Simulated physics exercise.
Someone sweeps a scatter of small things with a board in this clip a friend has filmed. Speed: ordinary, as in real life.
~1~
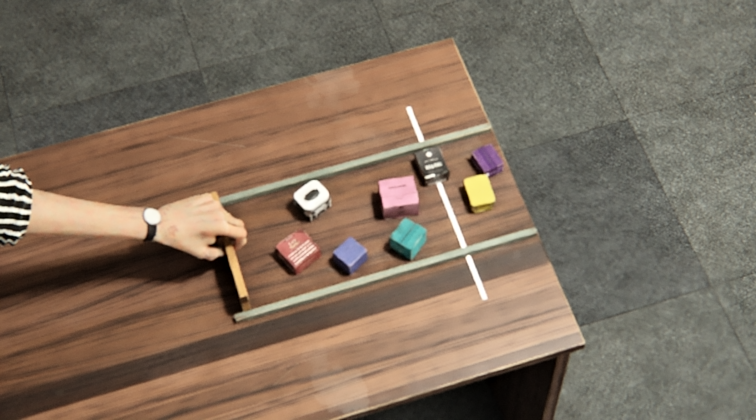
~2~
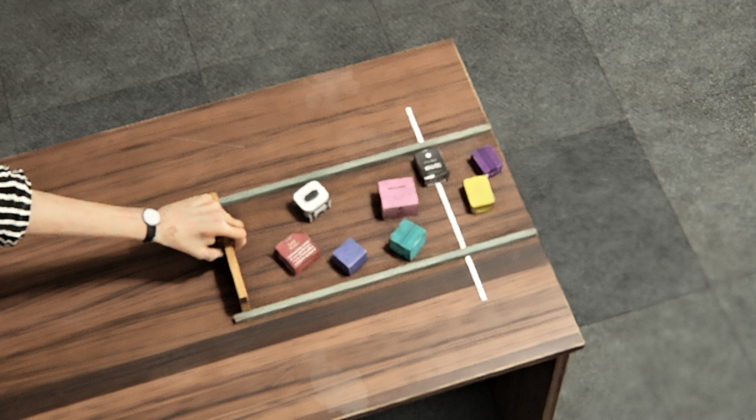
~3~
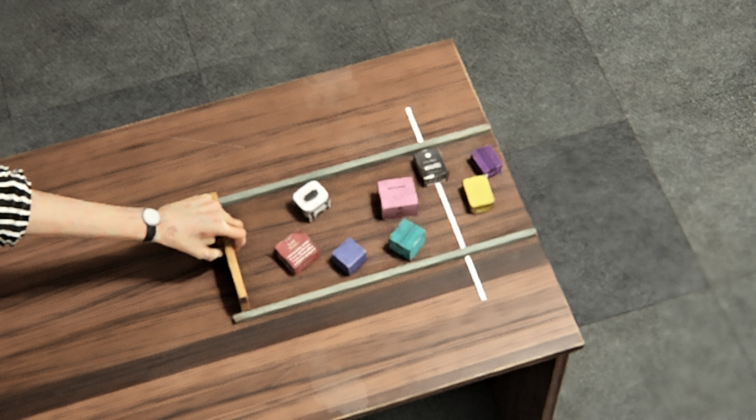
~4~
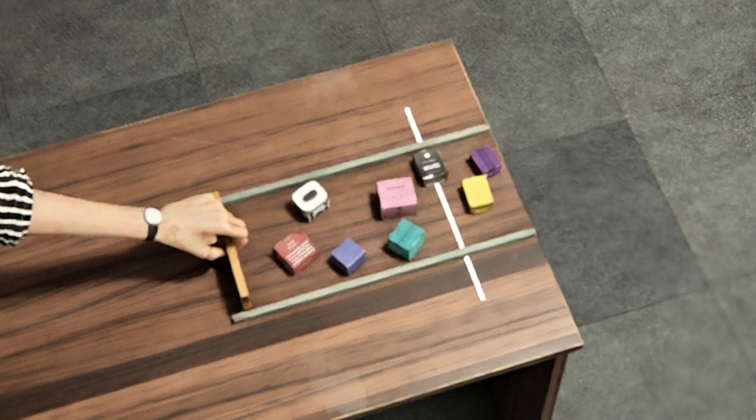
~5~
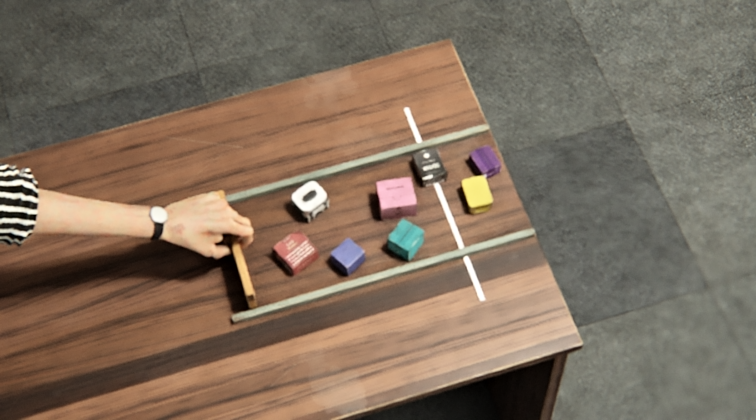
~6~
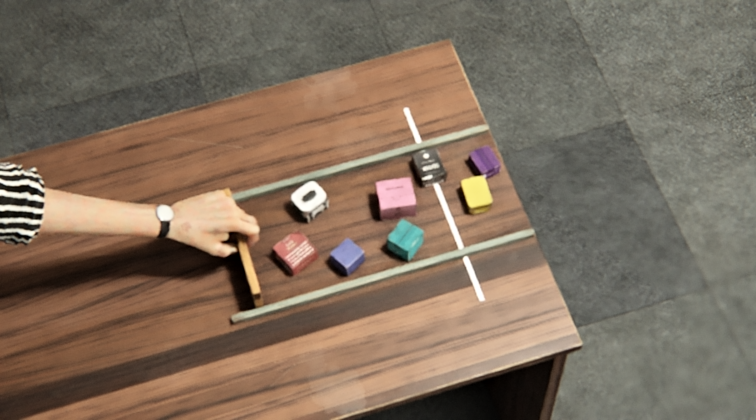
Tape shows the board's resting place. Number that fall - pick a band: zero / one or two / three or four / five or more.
Band: One or two.
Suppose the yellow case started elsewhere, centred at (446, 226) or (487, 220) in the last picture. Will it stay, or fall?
In order: Keeps its place; keeps its place.
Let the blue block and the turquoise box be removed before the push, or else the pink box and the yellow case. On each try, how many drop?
I'd say 0 the first time and 0 the second time.
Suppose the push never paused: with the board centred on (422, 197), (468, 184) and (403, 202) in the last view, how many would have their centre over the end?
Respectively, 1, 4 and 0.
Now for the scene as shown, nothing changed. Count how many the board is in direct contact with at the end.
I count 3 of them.
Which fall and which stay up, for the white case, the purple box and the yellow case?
Outcome per object - white case: Kept / purple box: Lost / yellow case: Kept.
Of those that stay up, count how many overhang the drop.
Number: 2.
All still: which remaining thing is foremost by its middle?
The black box winds up nearest.
A little later, none off yet; purple box at rest near (484, 163); yellow case at rest near (476, 196); black box at rest near (429, 168).
Next, none off yet; purple box shifted about its own width near (503, 161); yellow case shifted a little near (490, 195); black box shifted about its own width near (472, 151).
When it is over, the number that fall off is one or two; down, purple box.
